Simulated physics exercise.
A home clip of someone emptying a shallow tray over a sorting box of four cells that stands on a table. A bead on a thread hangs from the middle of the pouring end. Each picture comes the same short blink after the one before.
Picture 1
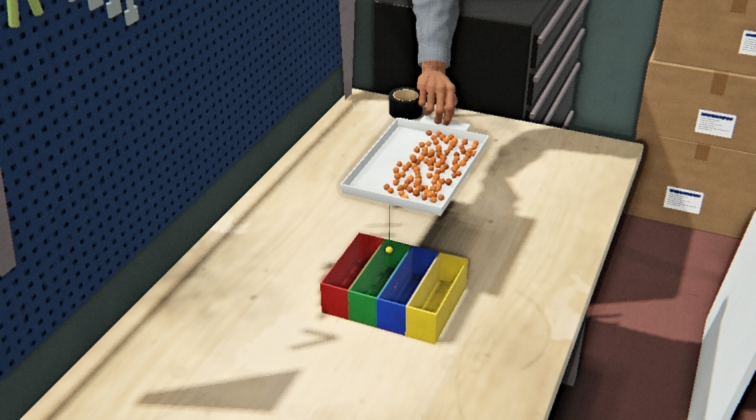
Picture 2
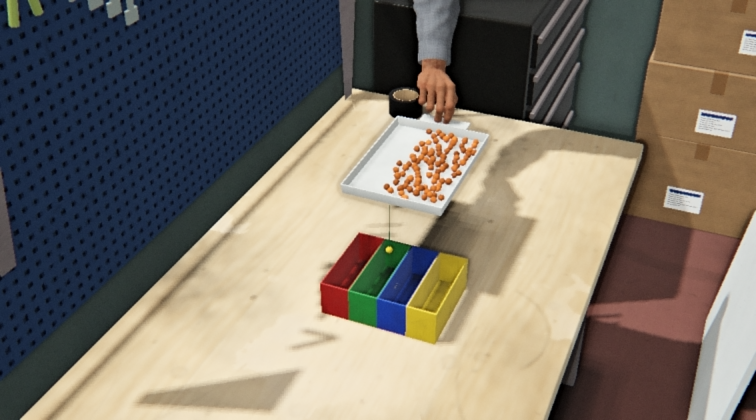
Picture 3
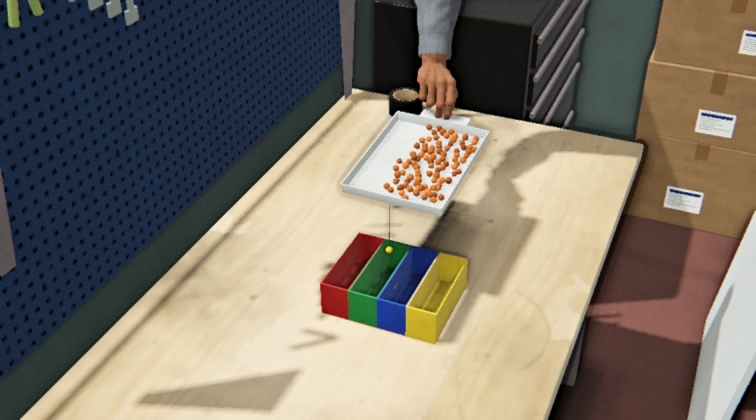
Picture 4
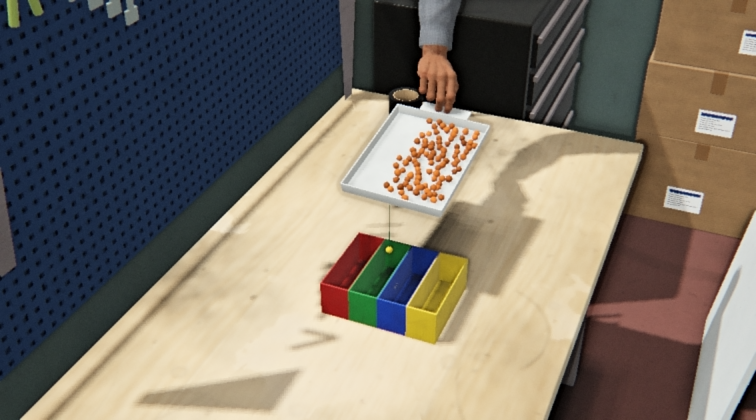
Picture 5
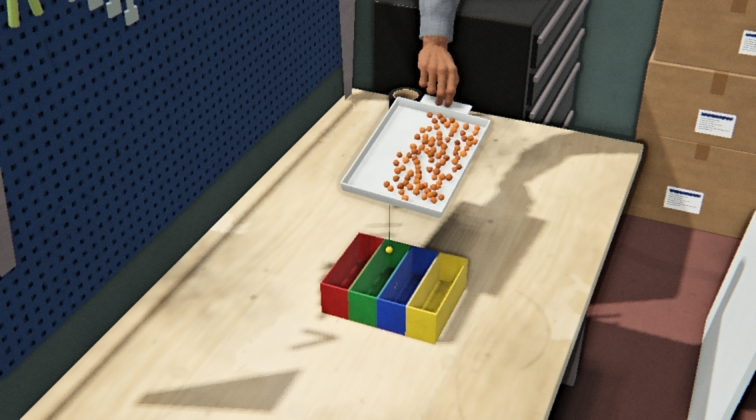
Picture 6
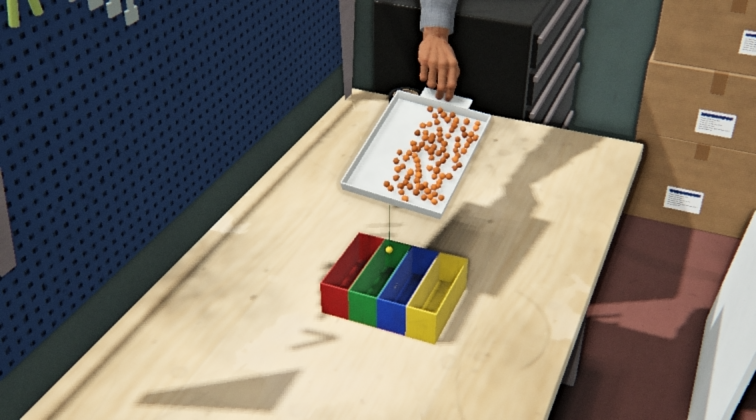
A hand gradually raising the far end of a white tray of small orange-brown pieces above a four-colored sorting box on a table.
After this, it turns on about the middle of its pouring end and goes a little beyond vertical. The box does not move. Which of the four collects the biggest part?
Most goes to the yellow cell.
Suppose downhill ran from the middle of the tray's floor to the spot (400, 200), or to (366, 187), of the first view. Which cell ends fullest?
One: The blue cell. Two: The red one.
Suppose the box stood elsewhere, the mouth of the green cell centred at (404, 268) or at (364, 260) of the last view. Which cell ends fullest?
First the blue cell, then the yellow cell.
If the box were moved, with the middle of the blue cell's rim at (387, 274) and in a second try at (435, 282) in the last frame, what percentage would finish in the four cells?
Near 60 % and 100 %.
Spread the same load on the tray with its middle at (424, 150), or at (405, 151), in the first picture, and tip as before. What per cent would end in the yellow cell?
Roughly 40 per cent, and 40 per cent.
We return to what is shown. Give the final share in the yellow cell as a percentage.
It comes to 50 per cent or so.
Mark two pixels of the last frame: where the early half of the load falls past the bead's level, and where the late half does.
Around (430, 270) and then (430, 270).
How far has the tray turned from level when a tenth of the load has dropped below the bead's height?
Roughly 110°.
Just after the last frame, tray tipped steeply; every one on the tray.
A moment on, tray tipped right over; every one on the tray.
Further on, tray tipped past a quarter turn; roughly half in the yellow cell; roughly a third in the blue cell; about a tenth in the green cell; about a tenth falling or outside the box.
When it is over, tray tipped past a quarter turn; roughly half in the yellow cell; roughly a third in the blue cell; about a tenth in the green cell; not one in the red cell; about a tenth outside the box.
